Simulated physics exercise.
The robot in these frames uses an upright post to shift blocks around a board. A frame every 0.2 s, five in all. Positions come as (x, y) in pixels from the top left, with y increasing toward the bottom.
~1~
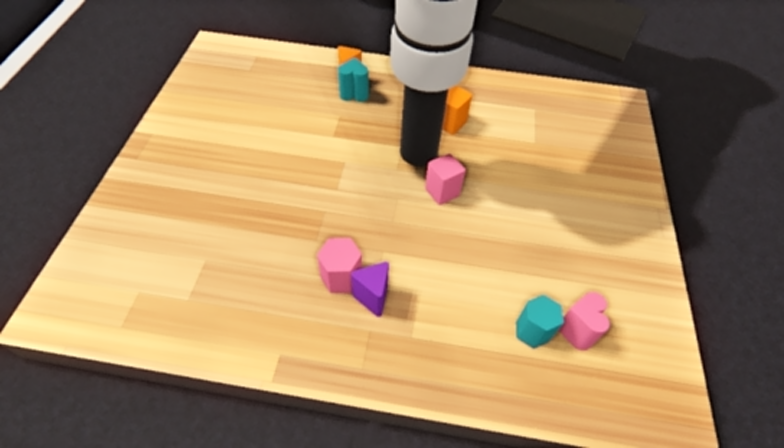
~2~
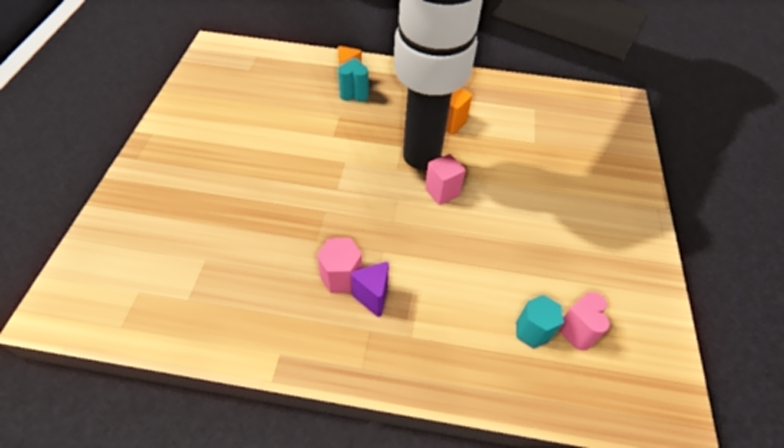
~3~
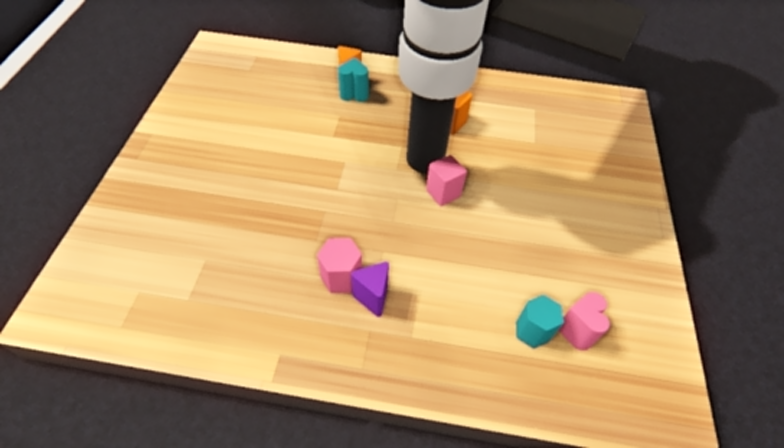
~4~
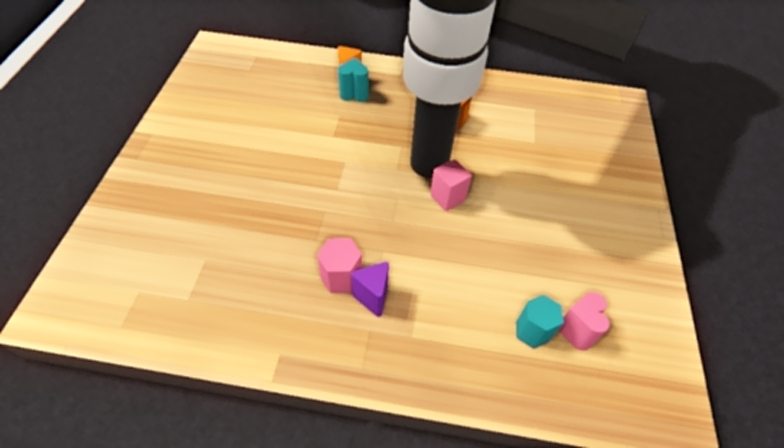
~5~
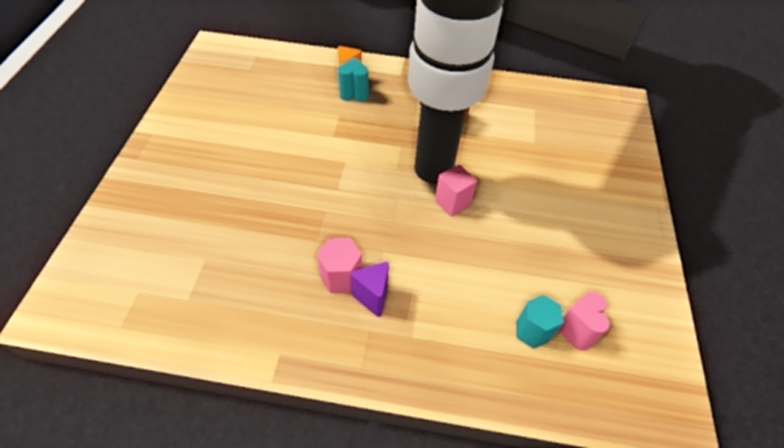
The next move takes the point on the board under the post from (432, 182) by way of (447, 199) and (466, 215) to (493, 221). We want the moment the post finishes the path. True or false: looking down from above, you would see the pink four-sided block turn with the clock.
The statement is correct.
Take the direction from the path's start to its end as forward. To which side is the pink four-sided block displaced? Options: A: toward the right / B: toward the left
The correct letter is A.
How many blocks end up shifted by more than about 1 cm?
In total, one block gets moved by over 1 cm.
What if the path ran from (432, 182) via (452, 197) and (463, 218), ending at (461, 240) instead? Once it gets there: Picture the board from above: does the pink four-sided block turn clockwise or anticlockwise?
Looking down on the board, it turns counter-clockwise.
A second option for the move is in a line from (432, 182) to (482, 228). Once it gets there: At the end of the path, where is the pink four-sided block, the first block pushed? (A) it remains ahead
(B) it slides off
A
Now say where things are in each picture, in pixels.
In the first picture, post's lower end at (419, 153); orange four-sided block at (454, 95); pink four-sided block at (447, 166).
In the second picture, post at (422, 156); blocks still.
In the third picture, post at (425, 160); blocks still.
In the fourth picture, post at (429, 164); pink four-sided block at (453, 172).
In the fifth picture, post at (434, 169); orange four-sided block hidden; pink four-sided block at (458, 178).
The first path, step by step. Halfway along, post at (459, 196); pink four-sided block at (487, 206).
At the end, post at (497, 209); orange four-sided block still; pink four-sided block at (515, 226), turned 30° clockwise.
